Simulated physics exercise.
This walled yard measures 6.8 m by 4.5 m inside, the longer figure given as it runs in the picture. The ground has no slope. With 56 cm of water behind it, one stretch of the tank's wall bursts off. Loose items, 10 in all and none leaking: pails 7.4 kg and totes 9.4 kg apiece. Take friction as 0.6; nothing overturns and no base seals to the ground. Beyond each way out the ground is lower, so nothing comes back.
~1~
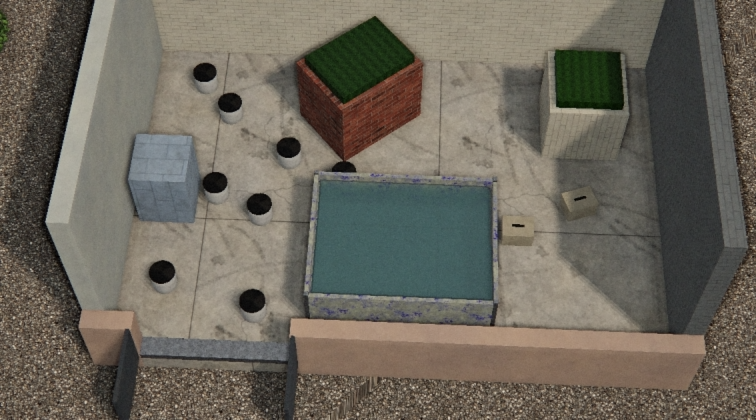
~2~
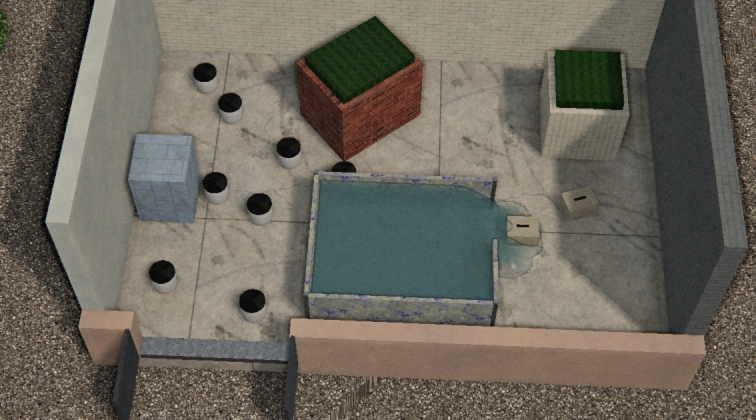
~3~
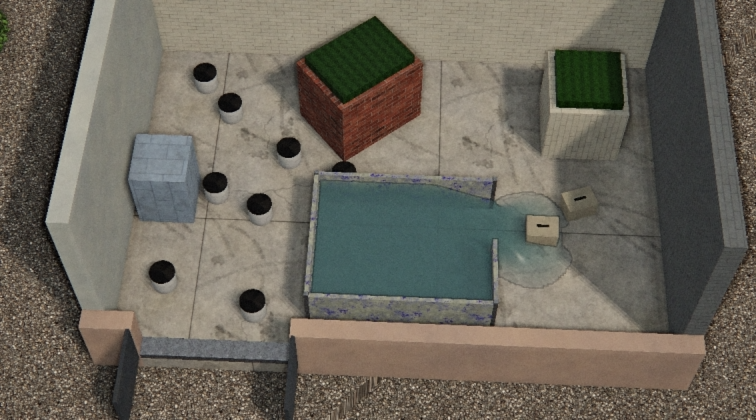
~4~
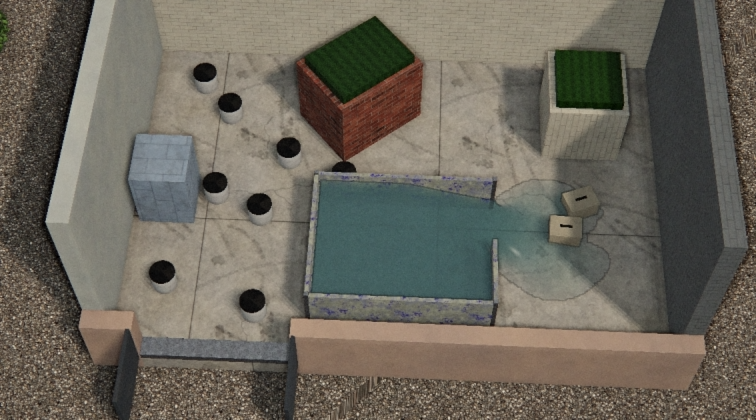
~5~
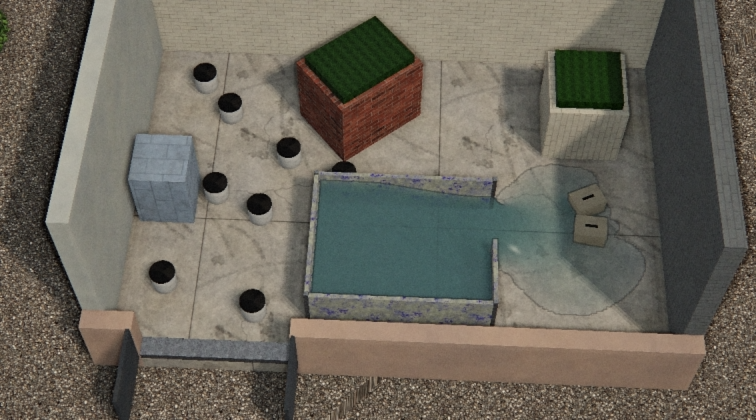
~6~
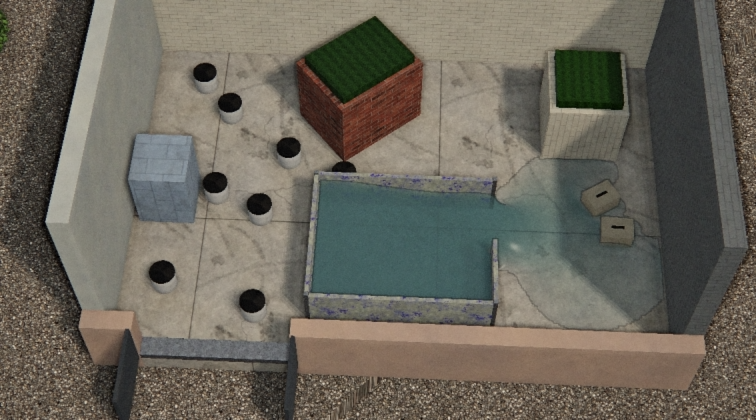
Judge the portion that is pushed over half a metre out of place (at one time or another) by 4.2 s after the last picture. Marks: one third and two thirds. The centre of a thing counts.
It is not even a third.
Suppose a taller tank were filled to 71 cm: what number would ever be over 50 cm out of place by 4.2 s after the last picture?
Then 2.
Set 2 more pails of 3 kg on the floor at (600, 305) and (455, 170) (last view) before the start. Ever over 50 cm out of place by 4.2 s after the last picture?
In that order: Past it, short of it.
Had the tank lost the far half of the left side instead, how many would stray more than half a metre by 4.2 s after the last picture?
In that case 5 of them.
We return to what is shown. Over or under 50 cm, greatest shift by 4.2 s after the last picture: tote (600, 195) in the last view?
It is past it.
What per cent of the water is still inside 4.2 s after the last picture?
About 100 per cent.
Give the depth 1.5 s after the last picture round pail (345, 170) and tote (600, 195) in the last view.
Roughly 0 and 23 cm.
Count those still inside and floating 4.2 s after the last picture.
I count 1.
Then, 0.4 s after the last picture 2 of 10 are over 50 cm from their spots; 1 afloat.
Then, 1.5 s after the last picture 2 of 10 are over 50 cm from their spots; 2 afloat.
Then, 2.8 s after the last picture 2 of 10 are over 50 cm from their spots; 2 afloat.
Then, 4.2 s after the last picture 2 of 10 are over 50 cm from their spots, and 2 have been at some point; 1 afloat.
